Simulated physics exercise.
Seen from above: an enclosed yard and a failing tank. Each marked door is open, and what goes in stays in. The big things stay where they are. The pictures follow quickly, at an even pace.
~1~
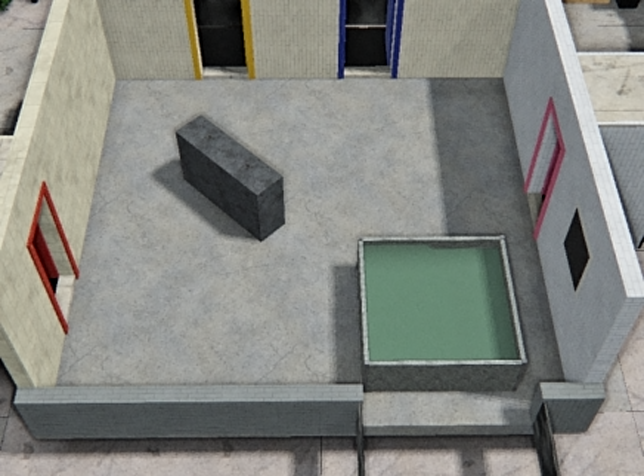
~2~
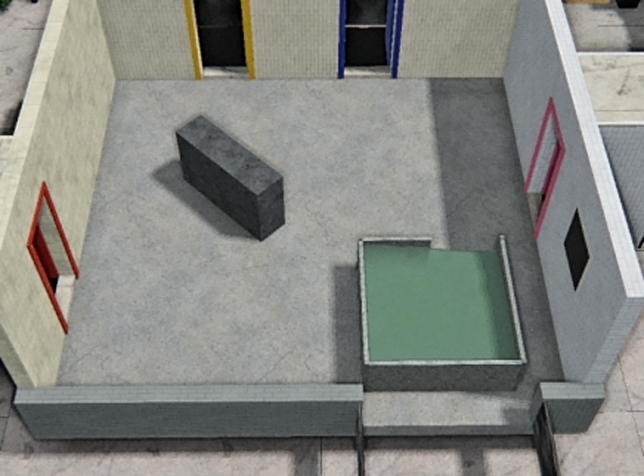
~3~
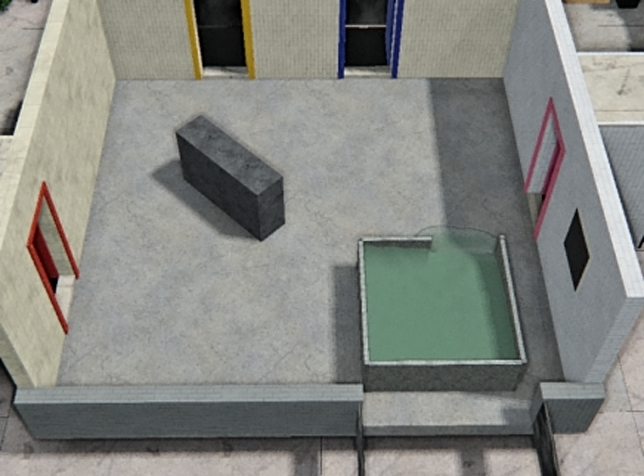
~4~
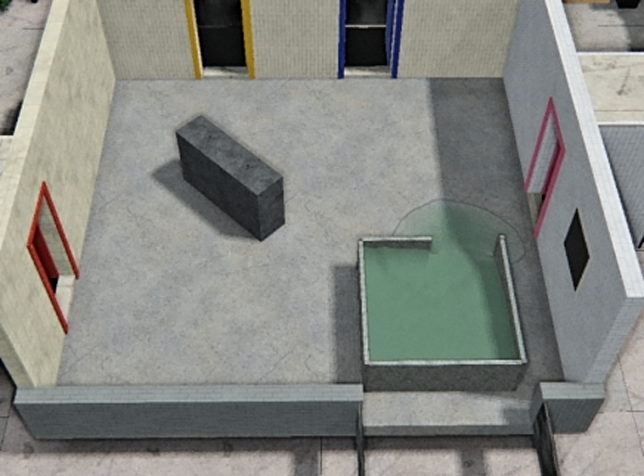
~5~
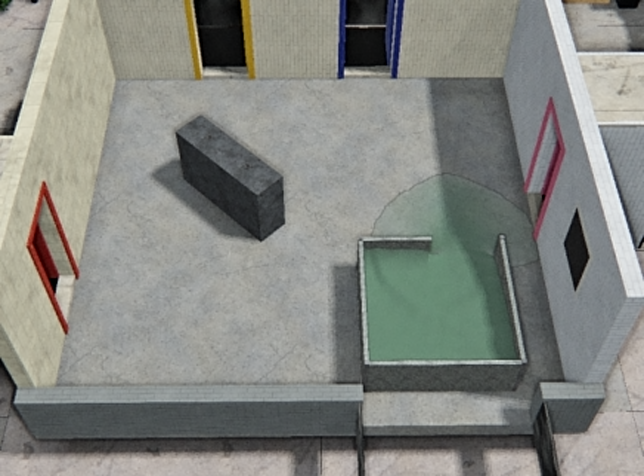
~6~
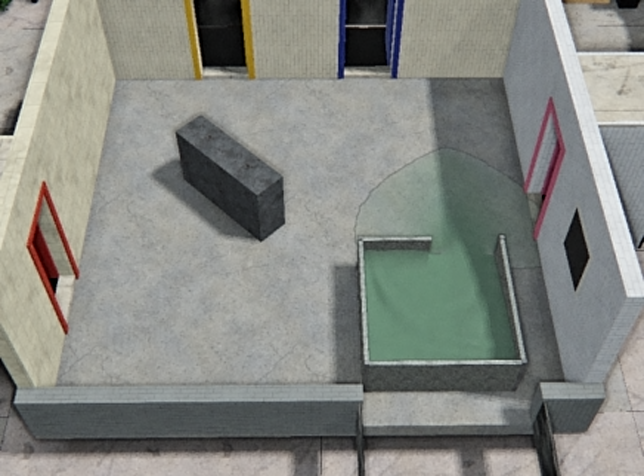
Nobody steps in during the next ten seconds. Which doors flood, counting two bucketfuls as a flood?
One by one: The blue door floods; the pink door floods; the yellow door holds within the limit; the red door holds within the limit.
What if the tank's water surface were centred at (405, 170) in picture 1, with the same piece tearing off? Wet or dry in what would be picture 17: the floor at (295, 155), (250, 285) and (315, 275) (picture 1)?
As listed: Clear, free of water, not flooded.
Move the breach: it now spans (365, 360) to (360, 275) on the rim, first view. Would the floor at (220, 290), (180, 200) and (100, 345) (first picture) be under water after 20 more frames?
In turn: Wet, awash, under water.
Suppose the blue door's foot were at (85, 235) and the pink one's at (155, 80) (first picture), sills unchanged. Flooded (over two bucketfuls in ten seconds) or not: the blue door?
Then: Blue door takes less.
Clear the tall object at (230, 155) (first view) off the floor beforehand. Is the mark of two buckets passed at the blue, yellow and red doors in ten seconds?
Blue door floods, yellow door is under, red door is under.
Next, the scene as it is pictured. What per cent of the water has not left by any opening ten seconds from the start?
Close to 88 %.
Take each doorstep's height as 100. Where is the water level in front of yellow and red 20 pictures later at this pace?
In turn 60 and 0 per cent.
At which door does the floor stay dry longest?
I say the door marked red.
A moment on, water covers 25 % of the floor; the blue door not reached, the pink door over two buckets in, the yellow door not reached, the red door not reached.
Next, water covers 30 % of the floor; the blue door under two buckets in, the pink door far over two buckets in, the yellow door not reached, the red door not reached.
Then, water covers 40 % of the floor; the blue door over two buckets in, the pink door far over two buckets in, the yellow door wet at the sill, nothing in, the red door not reached.
Later, water covers 55 % of the floor; the blue door over two buckets in, the pink door far over two buckets in, the yellow door wet at the sill, nothing in, the red door not reached.
In the end, water covers 90 % of the floor; the blue door over two buckets in, the pink door far over two buckets in, the yellow door wet at the sill, nothing in, the red door wet at the sill, nothing in.
